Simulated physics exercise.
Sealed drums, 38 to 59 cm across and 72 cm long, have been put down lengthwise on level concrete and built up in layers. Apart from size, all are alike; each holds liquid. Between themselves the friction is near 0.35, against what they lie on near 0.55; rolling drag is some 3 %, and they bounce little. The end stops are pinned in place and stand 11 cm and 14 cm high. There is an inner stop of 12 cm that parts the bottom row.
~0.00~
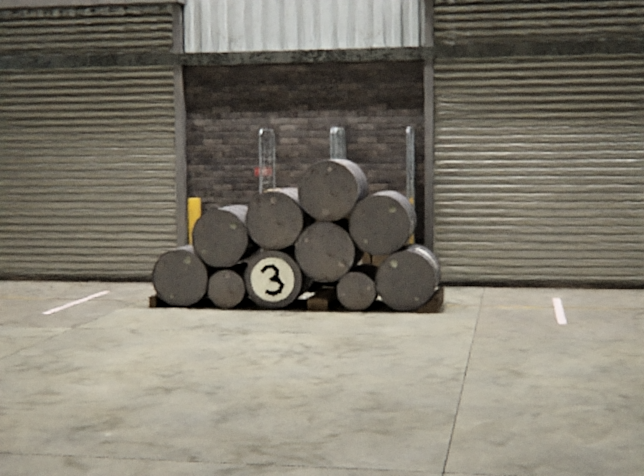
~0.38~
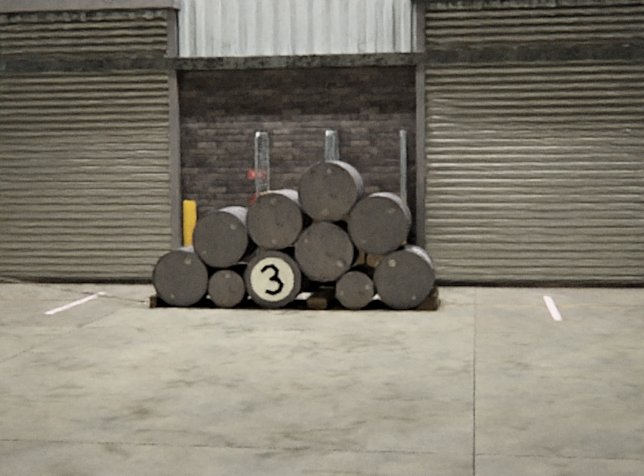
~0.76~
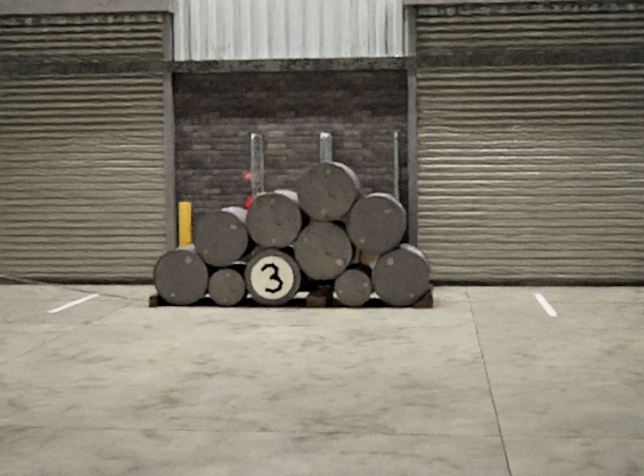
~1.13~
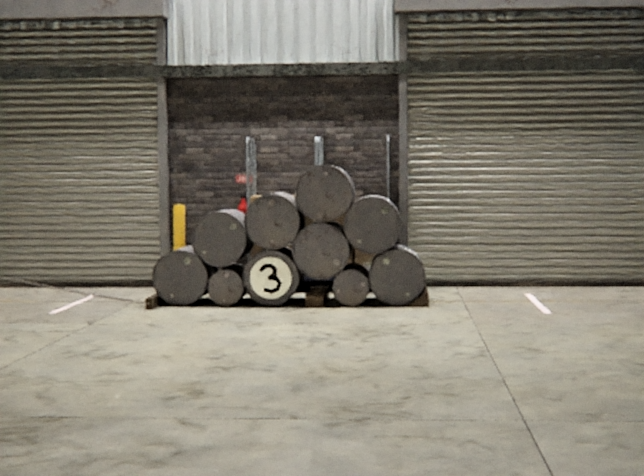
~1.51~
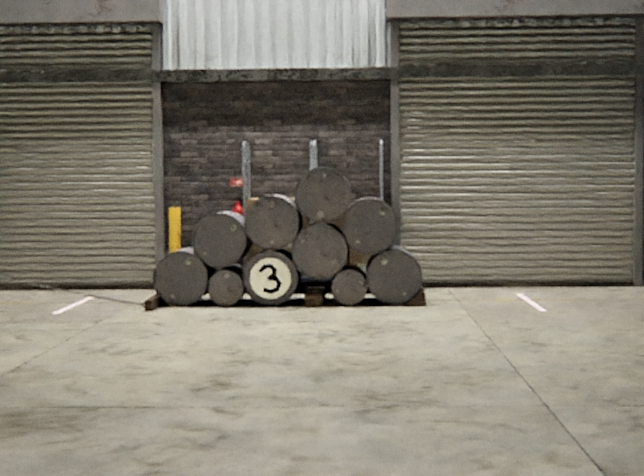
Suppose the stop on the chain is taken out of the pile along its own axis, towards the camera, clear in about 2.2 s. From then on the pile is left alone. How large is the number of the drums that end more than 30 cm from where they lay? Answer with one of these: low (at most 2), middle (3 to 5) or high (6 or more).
I would say high.
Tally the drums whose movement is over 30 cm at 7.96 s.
Count at that time: 7.
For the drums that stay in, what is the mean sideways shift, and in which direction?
Some 65 cm leftwards.
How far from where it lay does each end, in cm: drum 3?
Drum 3: 120.
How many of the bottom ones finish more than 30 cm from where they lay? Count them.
I count 3 in total.
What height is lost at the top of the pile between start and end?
Roughly 50 cm.
By 3.47 s, 0 now displaced over 30 cm; the one last seen at (180, 279) 13 cm left.
By 4.76 s, 7 now displaced over 30 cm; the one last seen at (180, 279) 76 cm left.
By 7.96 s, 7 now displaced over 30 cm; 3 across the left white line; the one last seen at (180, 279) rolled far off to the left.
At rest by 9.1 s, 7 moved over 30 cm; 3 across the left white line; the one last seen at (180, 279) rolled far off to the left; top of the pile 97 cm high, from 1.4 m.
